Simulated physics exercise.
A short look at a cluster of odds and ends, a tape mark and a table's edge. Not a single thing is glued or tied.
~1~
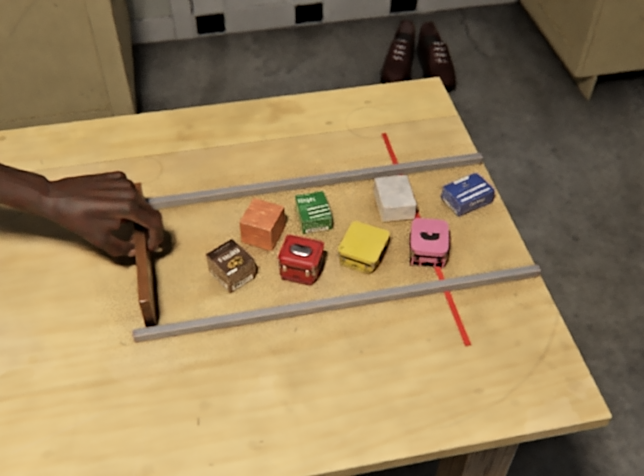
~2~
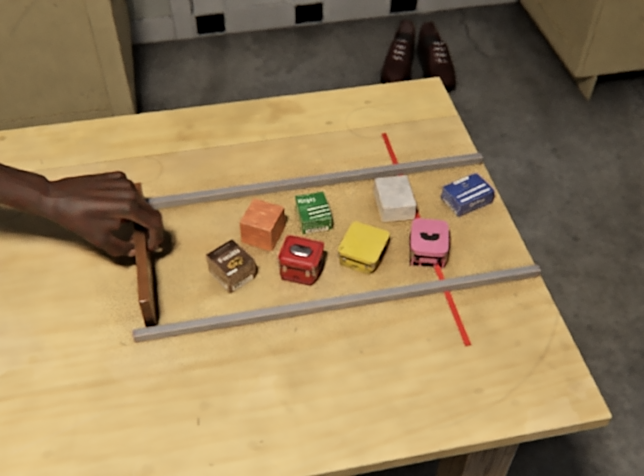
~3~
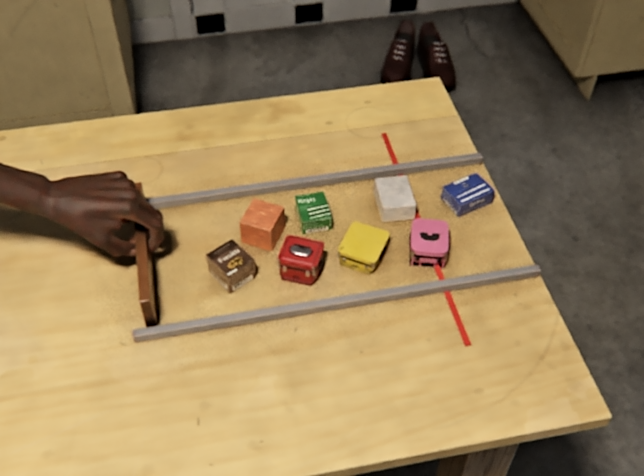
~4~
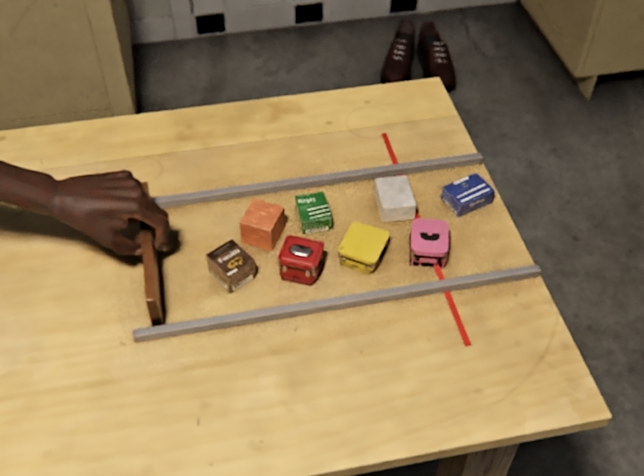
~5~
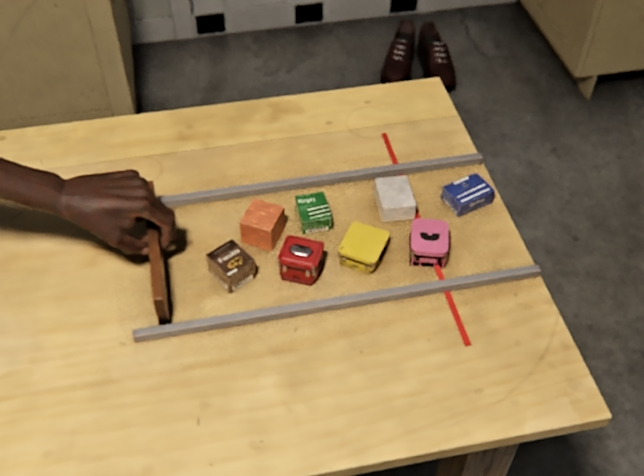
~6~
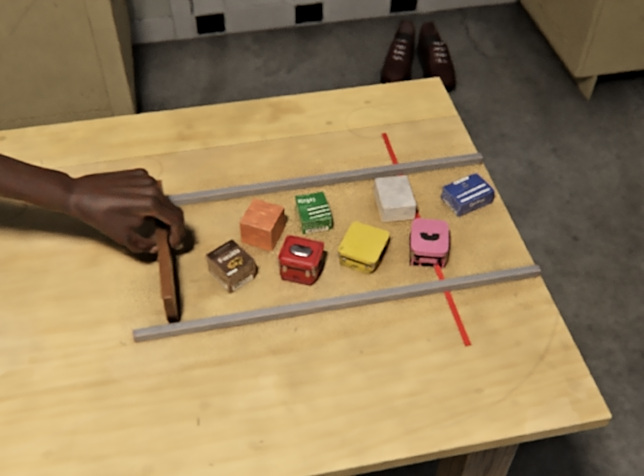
On a wooden table, a hand held a brown board upright between two gray rails and, after a still moment, slid it slightly right, while the colorful little boxes near the red line stayed put.
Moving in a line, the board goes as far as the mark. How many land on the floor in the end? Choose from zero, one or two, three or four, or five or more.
In the end, one or two land there.
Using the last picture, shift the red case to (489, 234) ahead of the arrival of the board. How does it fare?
The answer: It ends up below.
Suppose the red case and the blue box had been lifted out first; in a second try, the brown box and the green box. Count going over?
Going first to second: 0 and 0.
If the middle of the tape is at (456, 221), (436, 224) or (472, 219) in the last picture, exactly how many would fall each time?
Per try in turn: 4, 4, 6.
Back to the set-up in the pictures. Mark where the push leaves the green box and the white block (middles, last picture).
In the last picture the green box sits around (456, 188) and the white block around (487, 184).
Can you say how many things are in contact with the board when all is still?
Count: 2.
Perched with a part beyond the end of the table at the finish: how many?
Answer: 2.
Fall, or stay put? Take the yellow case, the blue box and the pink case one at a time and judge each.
For the yellow case, it stays up there; for the blue box, it ends up falling; for the pink case, it ends up falling.
Soon after, none off yet; blue box at rest near (468, 195); pink case at rest near (429, 244); white block at rest near (395, 198).
In the end, the number that fall off is one or two; gone, pink case and blue box.
